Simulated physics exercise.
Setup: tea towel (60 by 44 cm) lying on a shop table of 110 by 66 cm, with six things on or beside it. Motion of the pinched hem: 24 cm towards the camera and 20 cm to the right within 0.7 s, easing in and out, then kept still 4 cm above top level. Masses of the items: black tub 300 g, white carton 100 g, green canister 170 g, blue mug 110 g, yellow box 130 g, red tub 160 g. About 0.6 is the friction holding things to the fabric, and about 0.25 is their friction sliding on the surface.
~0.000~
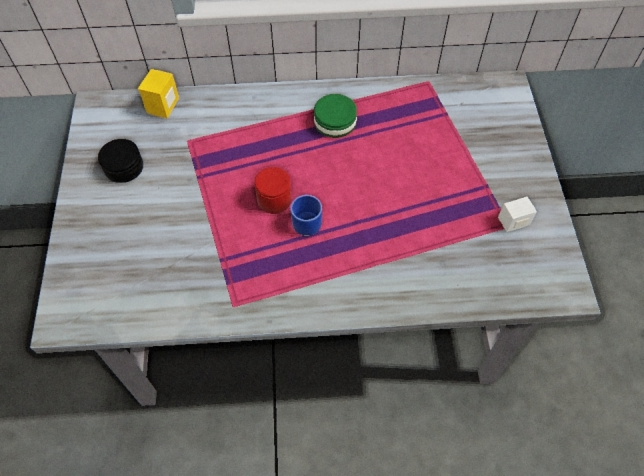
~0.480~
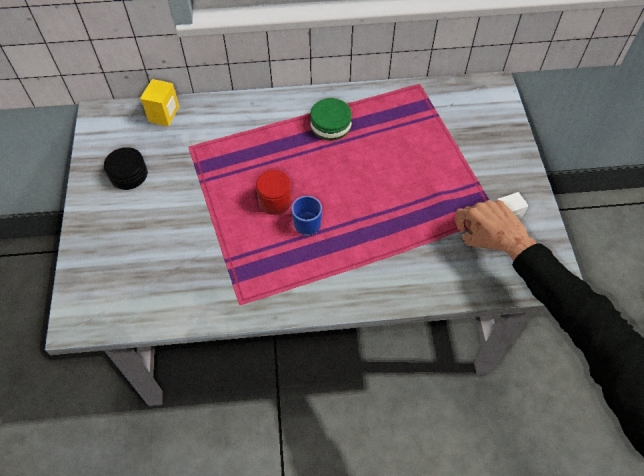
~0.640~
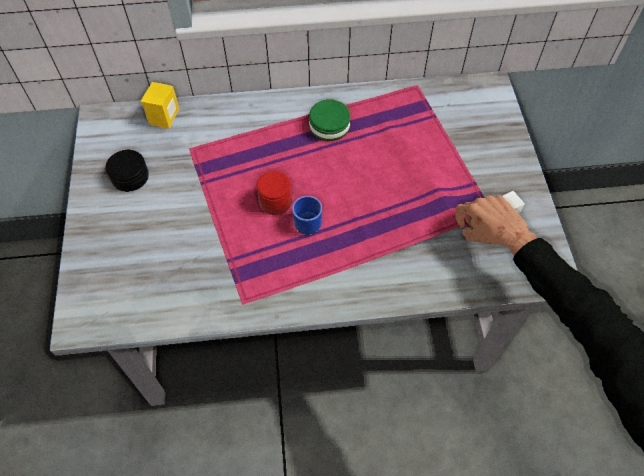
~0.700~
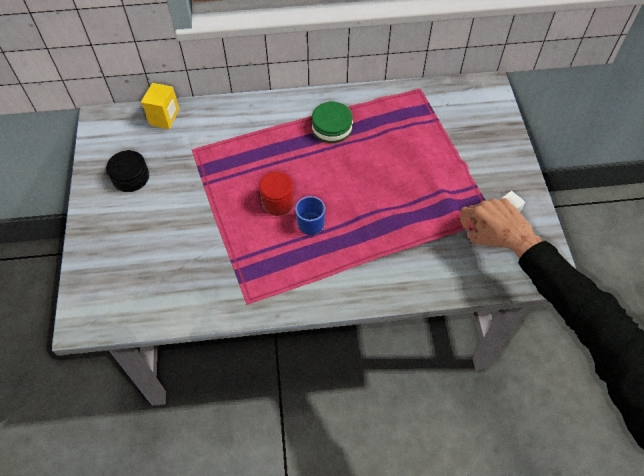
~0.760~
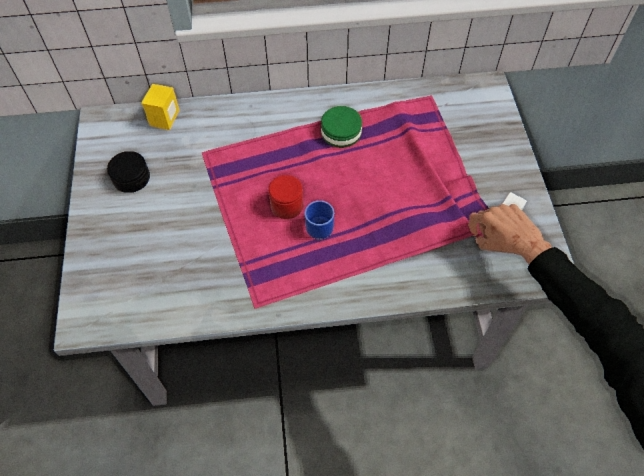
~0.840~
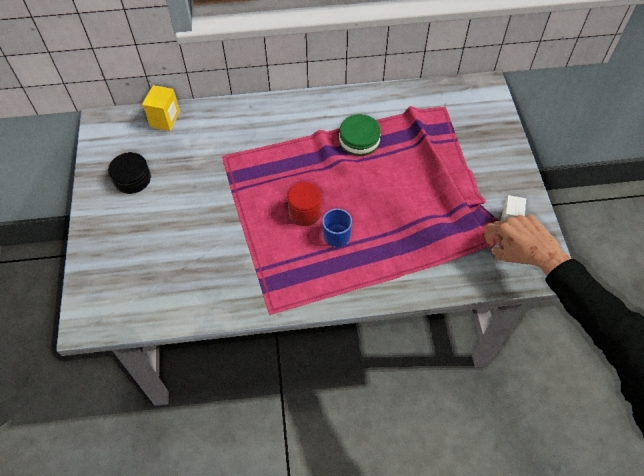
A hand pinches the pink towel's right edge and drags it right, carrying three objects along.
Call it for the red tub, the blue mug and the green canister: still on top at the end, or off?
Call: Red tub: Still on top, blue mug: Still on top, green canister: Still on top.
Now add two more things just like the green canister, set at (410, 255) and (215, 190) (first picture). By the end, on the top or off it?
So the first copy ends up below, while the second copy ends up on top.
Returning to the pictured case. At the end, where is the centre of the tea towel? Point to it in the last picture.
Roughly at (463, 247) in the last picture.
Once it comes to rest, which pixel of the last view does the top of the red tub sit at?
It comes to rest at about (400, 245).
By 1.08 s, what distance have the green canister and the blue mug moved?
For the green canister, 25 centimetres, and for the blue mug, 20 centimetres.
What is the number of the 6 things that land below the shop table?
0 in all.
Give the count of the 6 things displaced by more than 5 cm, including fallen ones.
The answer is 4 of them.
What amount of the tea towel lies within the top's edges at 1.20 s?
I'd estimate close to 85 per cent.
After 1.0 s, 100 % of the tea towel is still over the top; green canister 17 cm off its start, red tub 14 cm off its start, blue mug 14 cm off its start.
After 1.1 s, 95 % of the tea towel is still over the top; green canister 26 cm off its start, red tub 22 cm off its start, blue mug 22 cm off its start.
After 1.2 s, 85 % of the tea towel is still over the top; green canister 32 cm off its start at (449, 169), red tub 28 cm off its start at (389, 236), blue mug 28 cm off its start at (421, 267).
After 1.3 s, 80 % of the tea towel is still over the top; green canister 35 cm off its start, red tub 31 cm off its start, blue mug 30 cm off its start.
After 2.9 s, 80 % of the tea towel is still over the top; green canister 35 cm off its start at (461, 172), red tub 31 cm off its start at (400, 245), blue mug 31 cm off its start at (433, 275), white carton 12 cm off its start at (559, 220).
